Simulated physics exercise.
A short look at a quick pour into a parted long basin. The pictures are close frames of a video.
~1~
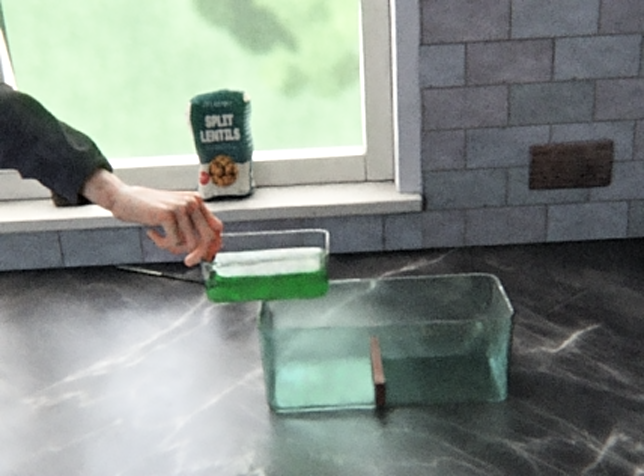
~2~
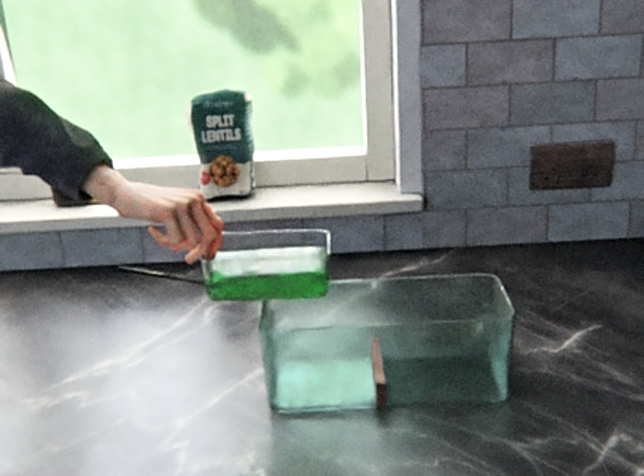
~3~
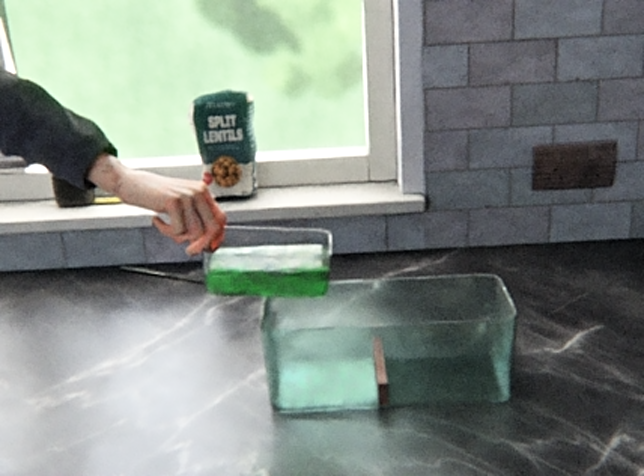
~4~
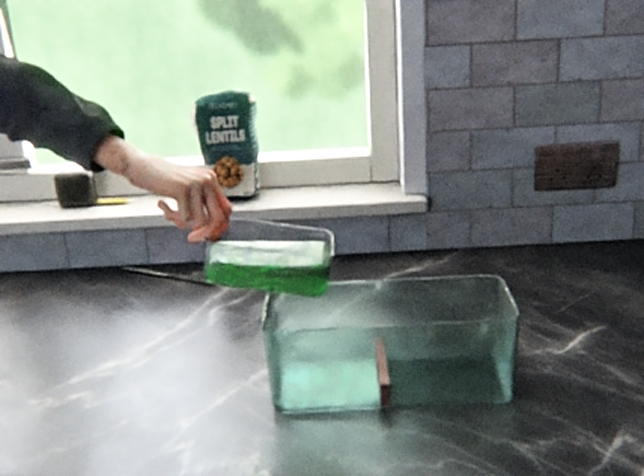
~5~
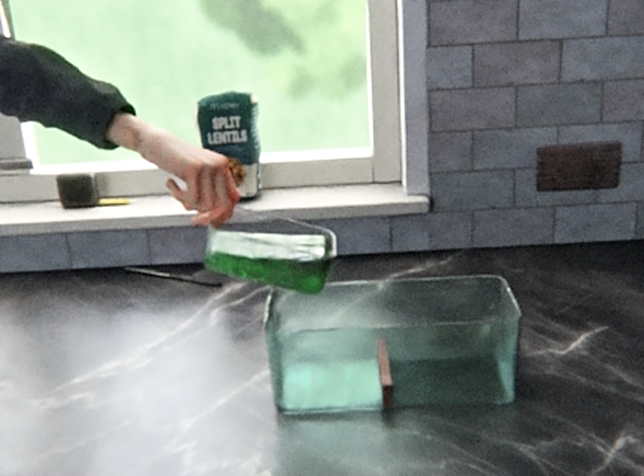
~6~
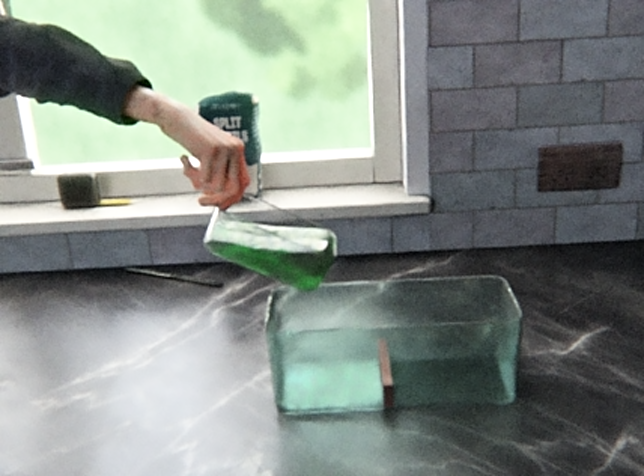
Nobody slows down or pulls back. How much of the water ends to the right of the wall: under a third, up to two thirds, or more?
The share right of the wall is over two thirds.
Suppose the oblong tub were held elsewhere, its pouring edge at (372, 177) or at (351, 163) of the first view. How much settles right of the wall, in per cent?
The first gives 70 %, the second 80 %.
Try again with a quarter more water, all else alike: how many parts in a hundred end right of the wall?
About 75 per cent.
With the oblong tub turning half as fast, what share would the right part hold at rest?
About 80 per cent.
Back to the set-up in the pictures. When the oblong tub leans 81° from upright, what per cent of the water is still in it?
Roughly 25 in a hundred.
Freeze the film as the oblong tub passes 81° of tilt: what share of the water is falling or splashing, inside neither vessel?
Roughly 55 in a hundred.
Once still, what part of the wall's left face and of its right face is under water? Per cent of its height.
Left: 20 %. Right: 50 %.
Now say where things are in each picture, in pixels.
In the first frame, it leans 0°; its right rim is at (328, 244); the water meets the walls at (209, 264) and (326, 258); the long basin's rim runs from (261, 308) to (505, 296); the wall's top is at (377, 360).
In the second frame, it leans 1°; its right rim is at (329, 245); the water meets the walls at (209, 264) and (326, 257).
In the third frame, it leans 5°; its right rim is at (331, 245); the water meets the walls at (210, 260) and (328, 255).
In the fourth frame, it leans 11°; its right rim is at (333, 246); the water meets the walls at (210, 253) and (329, 252).
In the fifth frame, it leans 19°; its right rim is at (335, 247); the water meets the walls at (209, 243) and (332, 246).
In the sixth frame, it leans 28°; its right rim is at (335, 247); the water meets the walls at (210, 229) and (334, 240).
A moment on, the oblong tub is tipped on its side and 23 per cent is still to pour, 3 is left of the wall and 20 right of it.
Next, the oblong tub is tipped on its side and 5 per cent is still to pour, 11 is left of the wall and 78 right of it.
Then the oblong tub is tipped on its side and 1 per cent is still to pour, 21 is left of the wall and 75 right of it.
Later the oblong tub is tipped on its side and 0 per cent is still to pour, 24 is left of the wall and 75 right of it.
In the end 23 per cent lies left of the wall, 75 right of it and 2 outside.
